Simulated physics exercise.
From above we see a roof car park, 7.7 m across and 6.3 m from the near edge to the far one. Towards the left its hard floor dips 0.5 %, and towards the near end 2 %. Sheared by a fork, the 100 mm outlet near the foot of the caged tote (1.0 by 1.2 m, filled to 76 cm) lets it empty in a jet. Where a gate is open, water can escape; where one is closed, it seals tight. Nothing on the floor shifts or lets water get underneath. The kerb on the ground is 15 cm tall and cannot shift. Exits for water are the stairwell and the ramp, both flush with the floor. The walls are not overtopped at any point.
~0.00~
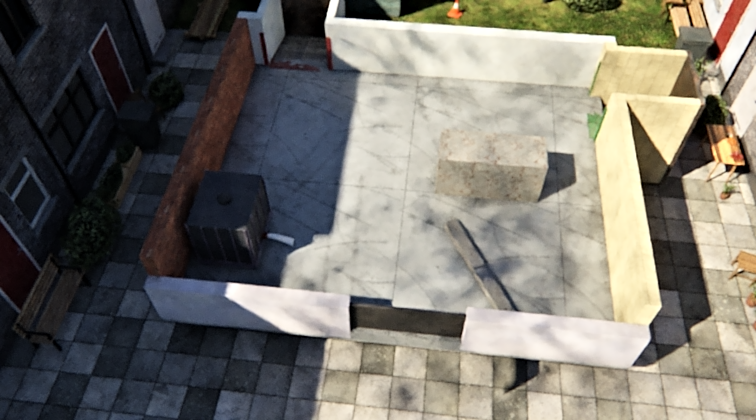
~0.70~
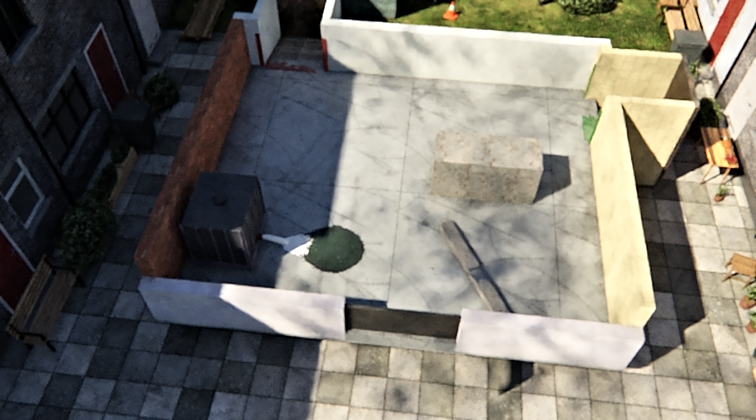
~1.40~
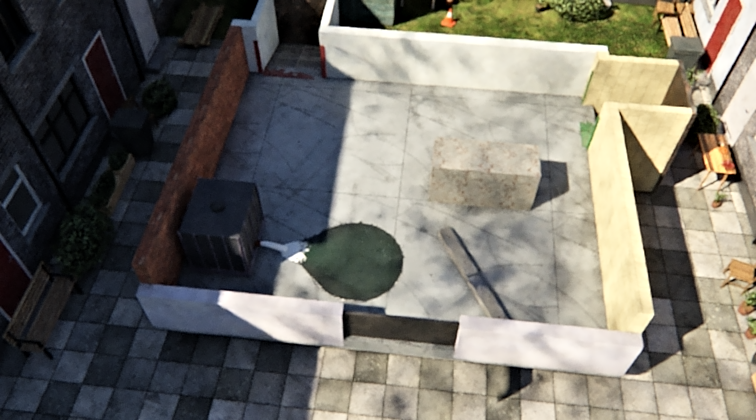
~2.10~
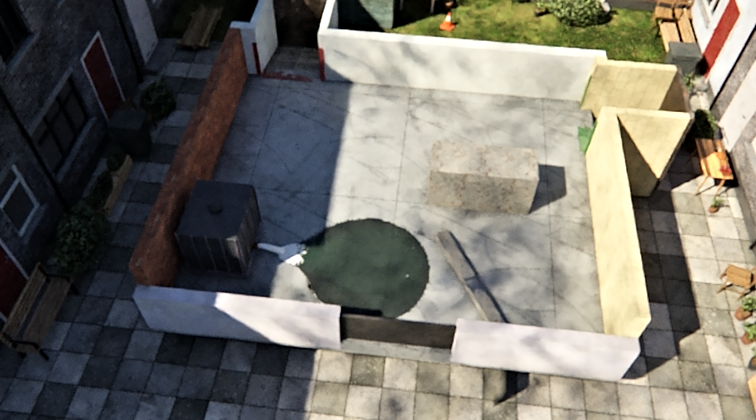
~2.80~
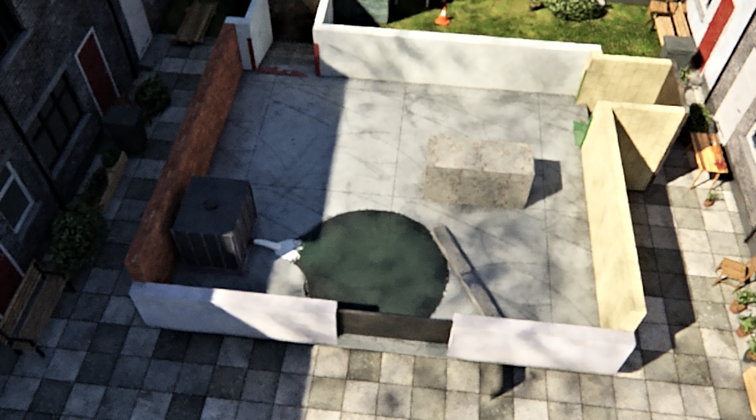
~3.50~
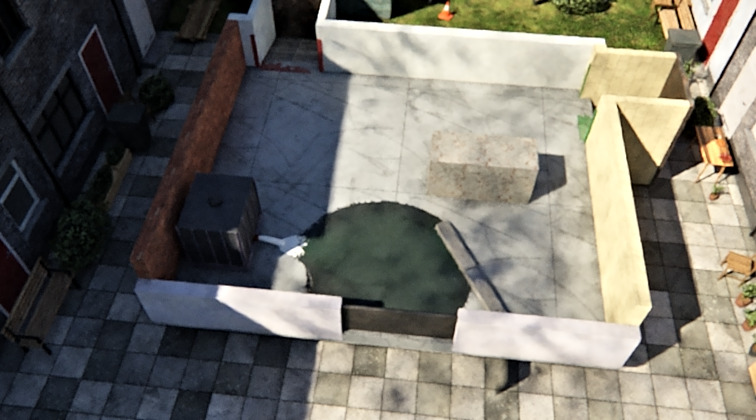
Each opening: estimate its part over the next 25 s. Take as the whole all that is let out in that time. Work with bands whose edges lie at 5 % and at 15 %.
By band, the gate receives less than 5 %; the flight of stairs down (marked green) receives less than 5 %; the ramp down (marked red) receives under 5 %.
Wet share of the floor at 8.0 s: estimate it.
Wet fraction: Around 20 %.
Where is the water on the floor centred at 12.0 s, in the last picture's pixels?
Centre of water: Approx. (397, 287).
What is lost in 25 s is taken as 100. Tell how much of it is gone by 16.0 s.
Around 0 percent by that point.
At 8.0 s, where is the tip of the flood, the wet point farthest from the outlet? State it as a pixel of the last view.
The farthest wet point sits close to (605, 345).
After 5.0 s water covers 15 % of the floor and is deepest (5 cm) near (293, 245); gone so far, the gate 0 %, the flight of stairs down (marked green) 0 %, the ramp down (marked red) 0 %.
After 8.0 s water covers 20 % of the floor and is deepest (5 cm) near (454, 331); gone so far, the gate 0 %, the flight of stairs down (marked green) 0 %, the ramp down (marked red) 0 %.
After 12.0 s water covers 25 % of the floor and is deepest (6 cm) near (444, 330); gone so far, the gate 0 %, the flight of stairs down (marked green) 0 %, the ramp down (marked red) 0 %.
After 16.0 s water covers 30 % of the floor and is deepest (6 cm) near (284, 245); gone so far, the gate 0 %, the flight of stairs down (marked green) 0 %, the ramp down (marked red) 0 %.
After 25.0 s water covers 35 % of the floor and is deepest (8 cm) near (167, 304); gone so far, the gate 0 %, the flight of stairs down (marked green) 0 %, the ramp down (marked red) 0 %.
